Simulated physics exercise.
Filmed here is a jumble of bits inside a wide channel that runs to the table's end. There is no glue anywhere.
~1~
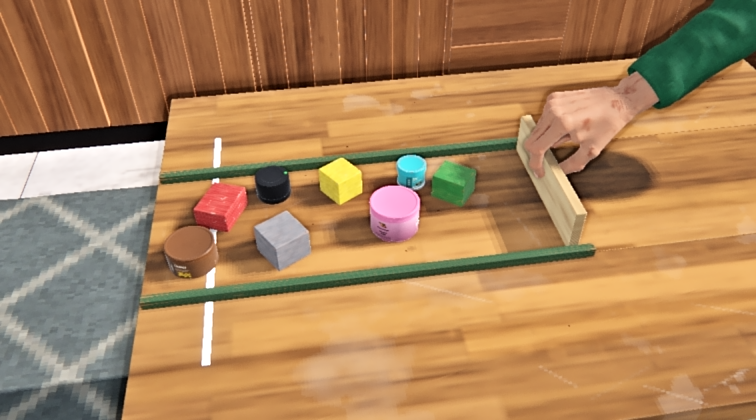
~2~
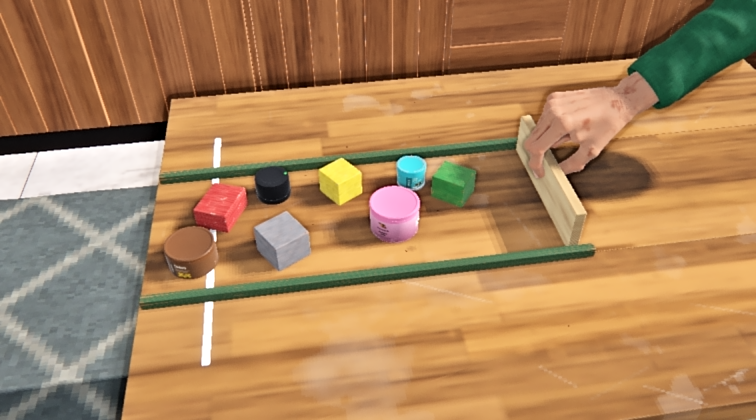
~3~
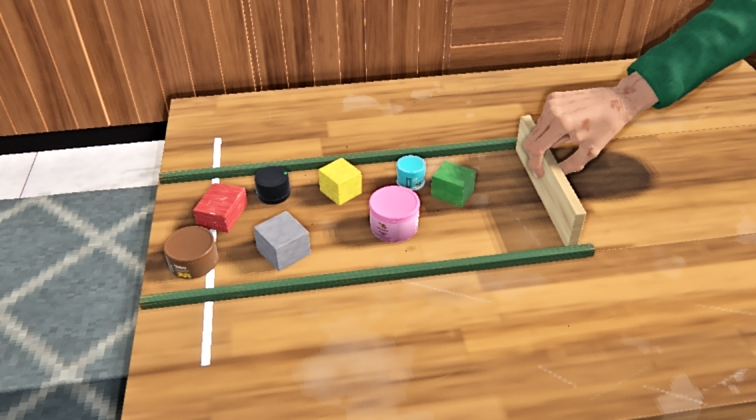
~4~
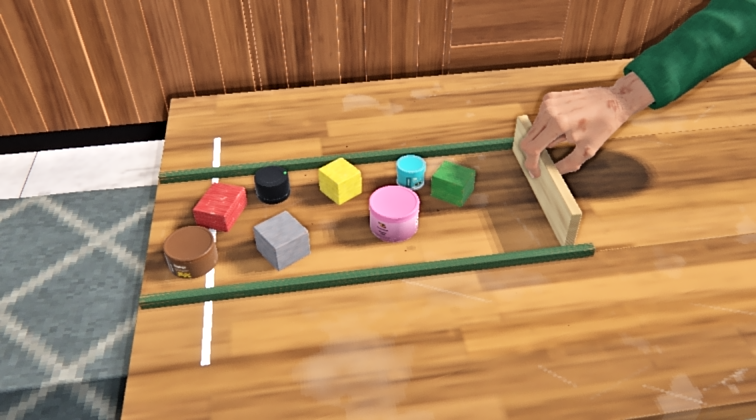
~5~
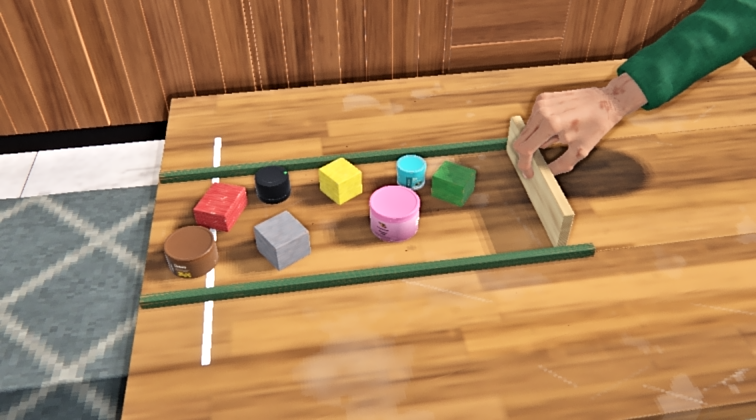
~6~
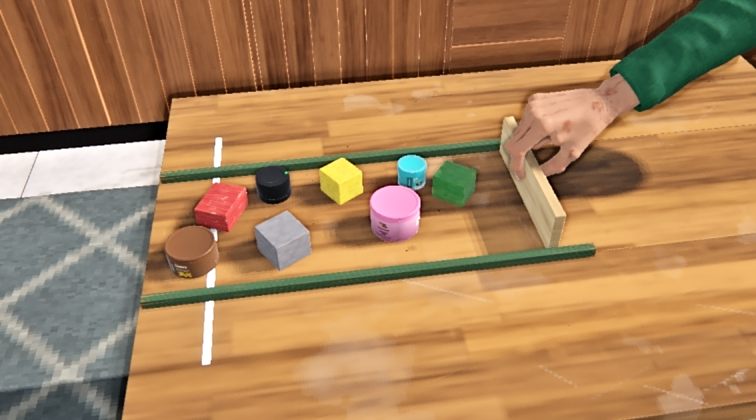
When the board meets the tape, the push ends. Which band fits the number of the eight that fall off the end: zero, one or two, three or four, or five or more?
Fallen: A lone one or a pair.
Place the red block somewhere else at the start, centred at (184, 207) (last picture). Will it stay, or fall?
It goes down.
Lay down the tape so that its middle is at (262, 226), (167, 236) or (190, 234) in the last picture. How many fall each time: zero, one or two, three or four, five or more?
Going through the tapes in order, the count is none at all, then five or over, then three to four.
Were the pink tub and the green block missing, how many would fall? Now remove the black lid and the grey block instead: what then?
Counts - first: 1, second: 1.
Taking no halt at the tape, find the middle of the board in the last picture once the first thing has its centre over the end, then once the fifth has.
Earlier crossing: About (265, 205); later crossing: About (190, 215).
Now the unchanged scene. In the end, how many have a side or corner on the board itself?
The figure is 3.
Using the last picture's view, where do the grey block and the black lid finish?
First (141, 274), then (171, 185).
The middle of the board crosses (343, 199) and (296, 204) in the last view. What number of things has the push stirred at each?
First 6, then 8.
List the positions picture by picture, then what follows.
The first frame shows brown tub (192, 253); red block (221, 207); black lid (273, 185); board (548, 178); tape (213, 232).
The second frame shows red block (221, 207); board (548, 178).
The third frame shows black lid (273, 185); turquoise tin (411, 174).
The fourth frame shows brown tub (191, 252); pink tub (394, 214).
The fifth frame shows red block (221, 206); grey block (283, 240).
The sixth frame shows brown tub (192, 252); red block (222, 206); black lid (274, 185); board (529, 180); tape (214, 231).
A little later, none off yet; brown tub at rest near (192, 252); red block at rest near (222, 206); black lid at rest near (274, 185).
Next, none off yet; brown tub at rest near (192, 252); red block at rest near (220, 207); black lid shifted about its own width near (239, 182).
When it is over, the number that fall off is one or two; down, brown tub.
